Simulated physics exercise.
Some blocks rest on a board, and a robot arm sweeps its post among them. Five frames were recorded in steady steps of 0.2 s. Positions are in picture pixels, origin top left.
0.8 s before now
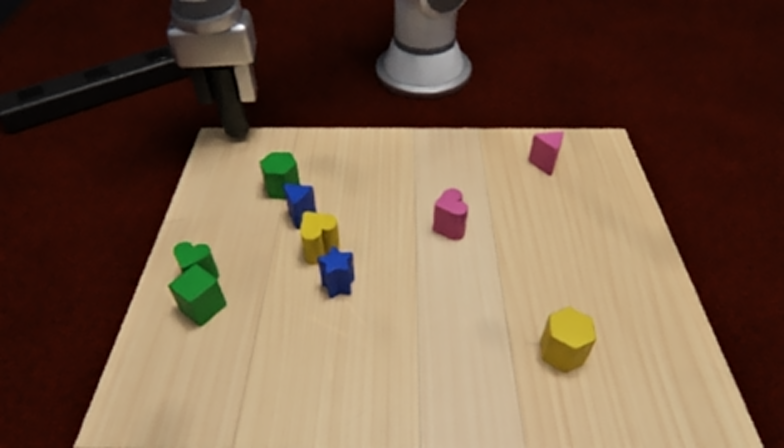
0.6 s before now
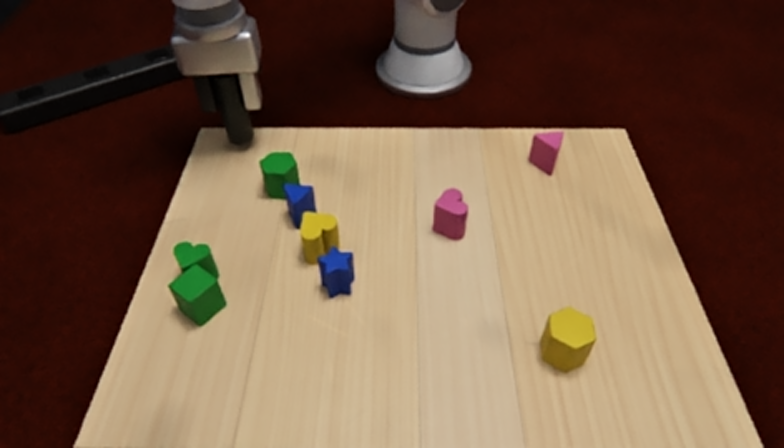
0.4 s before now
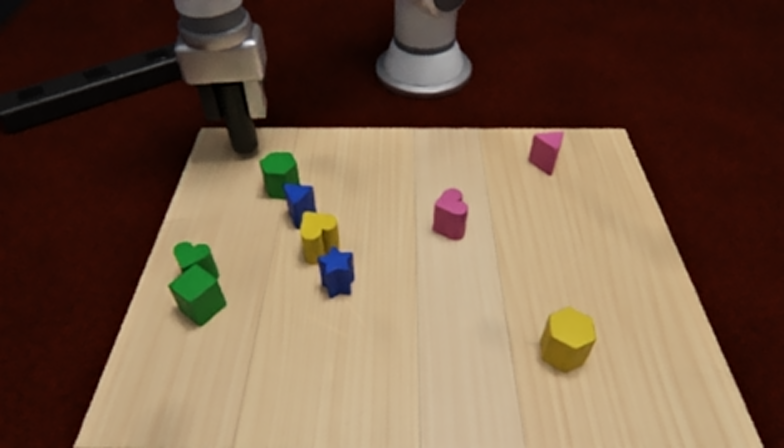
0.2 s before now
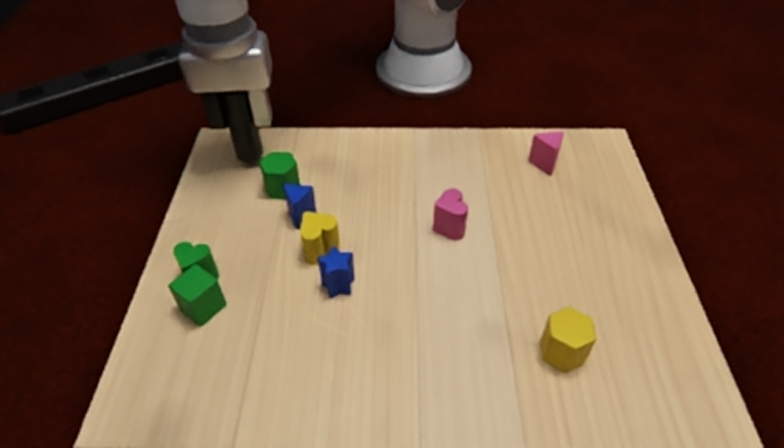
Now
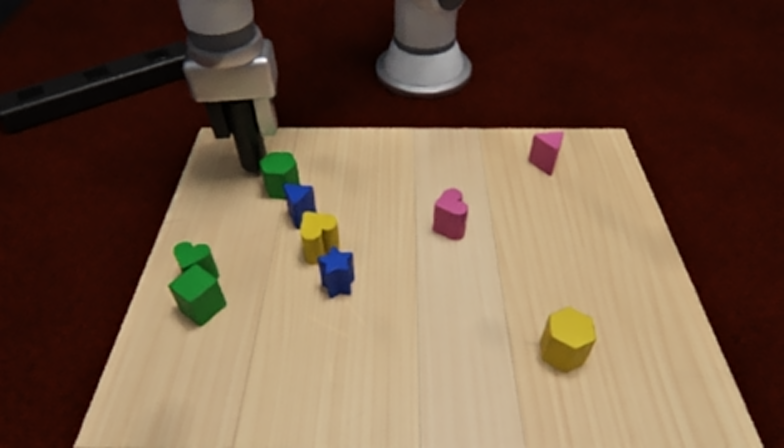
The robot arm moves its post slightly forward and right, toward the still green hexagonal block.
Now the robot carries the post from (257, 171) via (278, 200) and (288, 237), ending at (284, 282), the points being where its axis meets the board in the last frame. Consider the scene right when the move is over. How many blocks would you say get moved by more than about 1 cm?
Two get moved.
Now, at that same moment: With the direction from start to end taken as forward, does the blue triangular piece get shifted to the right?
I'd say no.
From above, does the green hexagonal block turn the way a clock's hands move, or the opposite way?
It twists anticlockwise.
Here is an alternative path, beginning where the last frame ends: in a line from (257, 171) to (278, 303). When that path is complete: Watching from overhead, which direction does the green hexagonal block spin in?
Viewed from overhead, the green hexagonal block winds up turned anticlockwise.
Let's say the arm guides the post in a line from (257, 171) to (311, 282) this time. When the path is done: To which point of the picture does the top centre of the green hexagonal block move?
Near (299, 173).
What follows on the original path. One third of the way, post at (277, 194); green hexagonal block at (303, 180), turned 25° anticlockwise; blue triangular piece at (304, 199), turned 15° anticlockwise.
Two thirds of the way, post at (286, 231); green hexagonal block at (312, 183), turned 45° anticlockwise; blue triangular piece at (314, 204); yellow heart block at (318, 228).
At the end, post at (283, 275); green hexagonal block at (312, 183), turned 45° anticlockwise; blue triangular piece at (314, 204); yellow heart block at (318, 228); blue star-shaped block still.
